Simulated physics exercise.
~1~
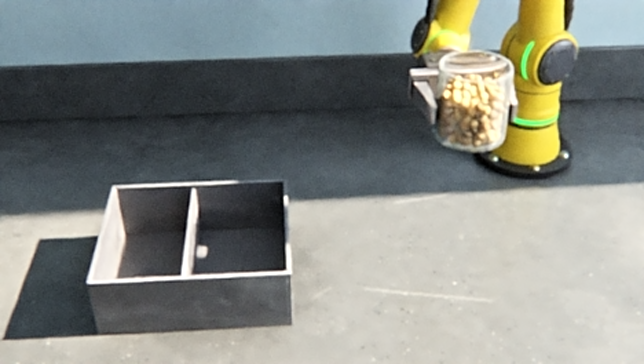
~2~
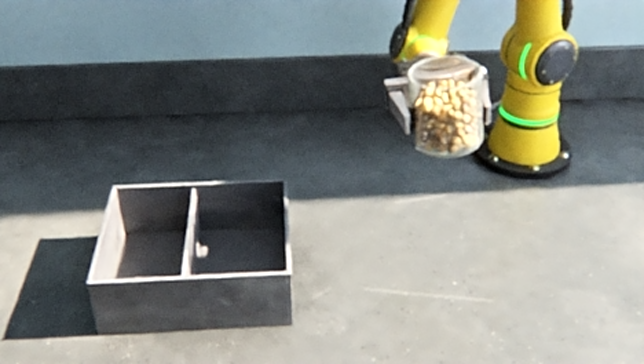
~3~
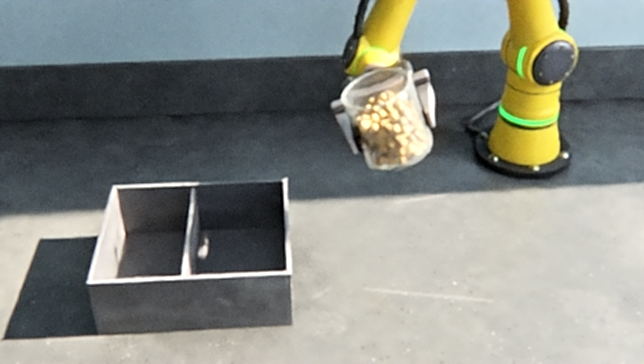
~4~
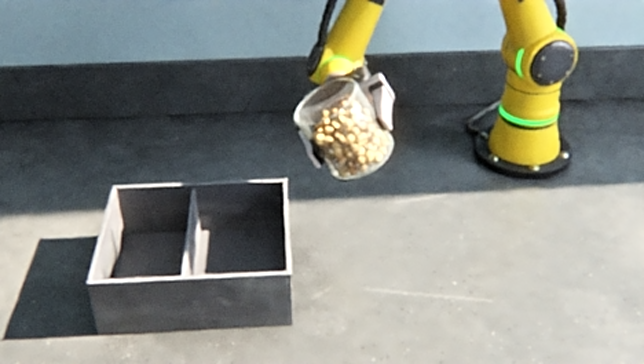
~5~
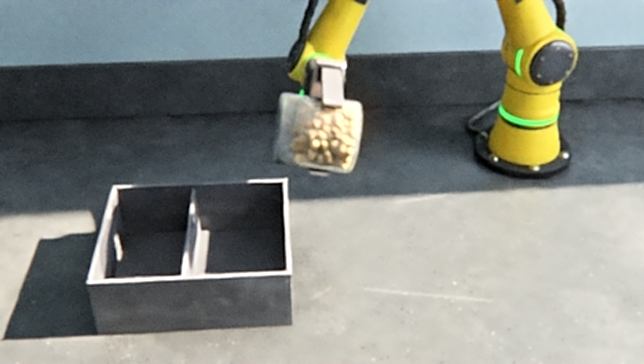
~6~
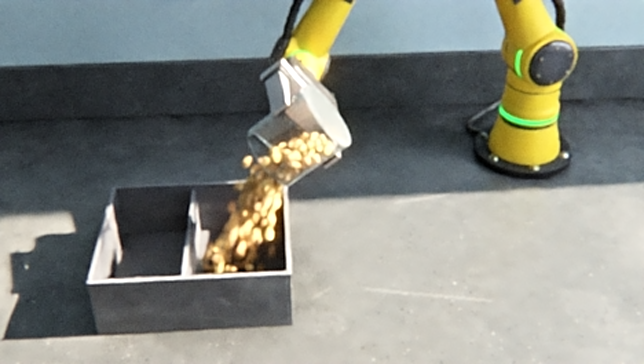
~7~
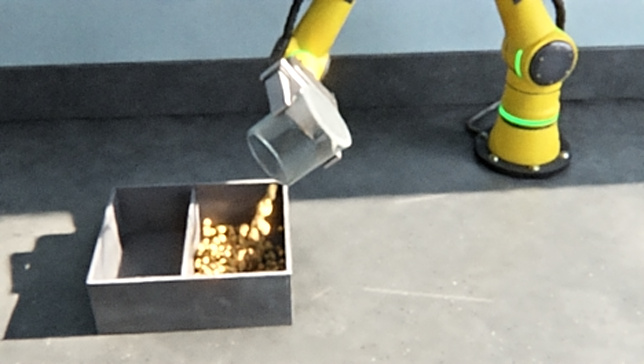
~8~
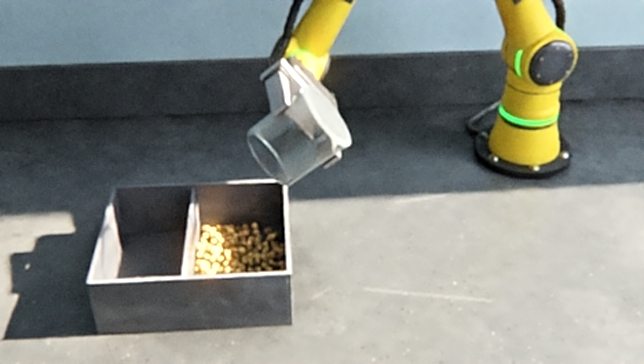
A yellow robot arm carries a clear cup left and pours chickpeas into the box's right compartment.
